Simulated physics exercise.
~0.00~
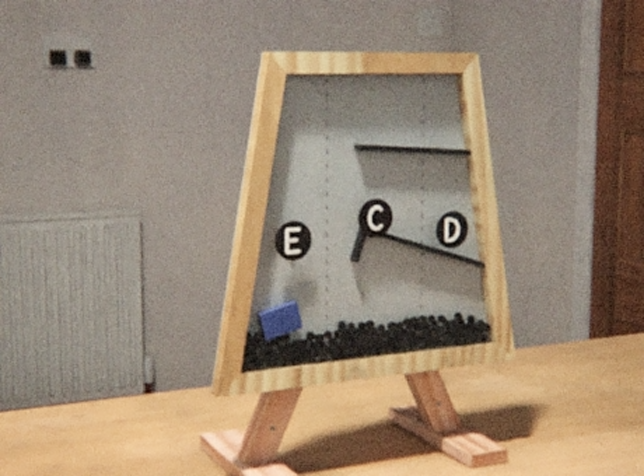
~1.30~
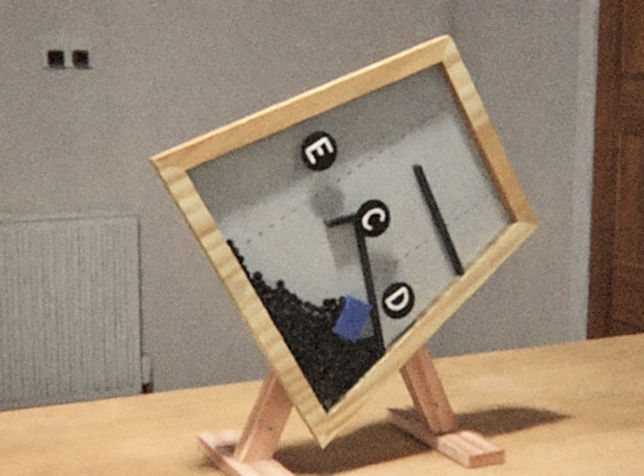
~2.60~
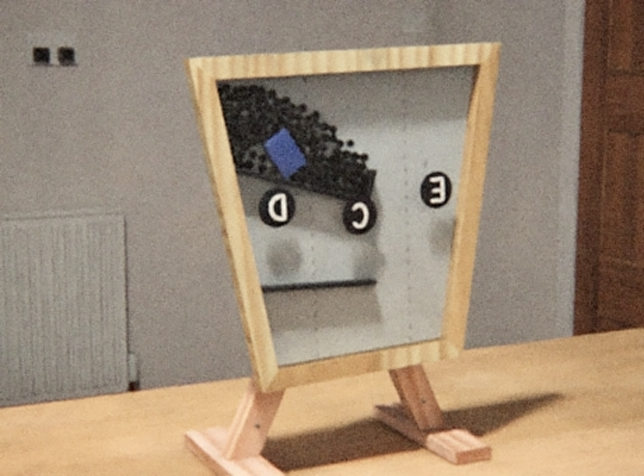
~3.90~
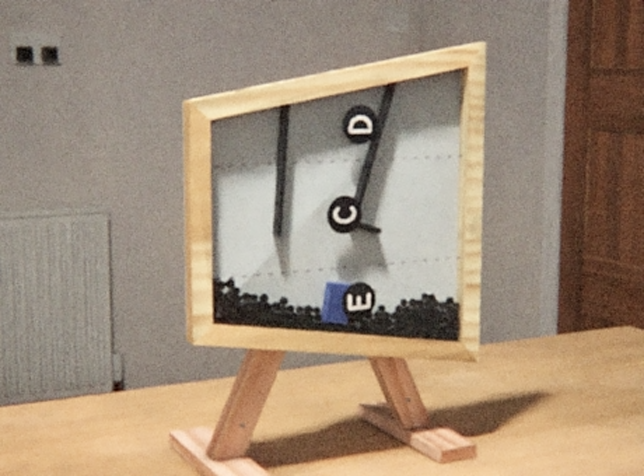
A wooden-framed box with a clear front stands on two feet on a table in a grey-walled room, seen from the front, with a radiator at left and a brown door at right. Black beads and a blue block lie along its bottom, below dark bars and the letters E, C and D. The box tips clockwise, and the beads and block slide into the lower corner around D. It turns on until nearly upside down, carrying them to the upper left above a bar. Turning further, it ends on its side, with beads spread along the bottom and the block beside E.
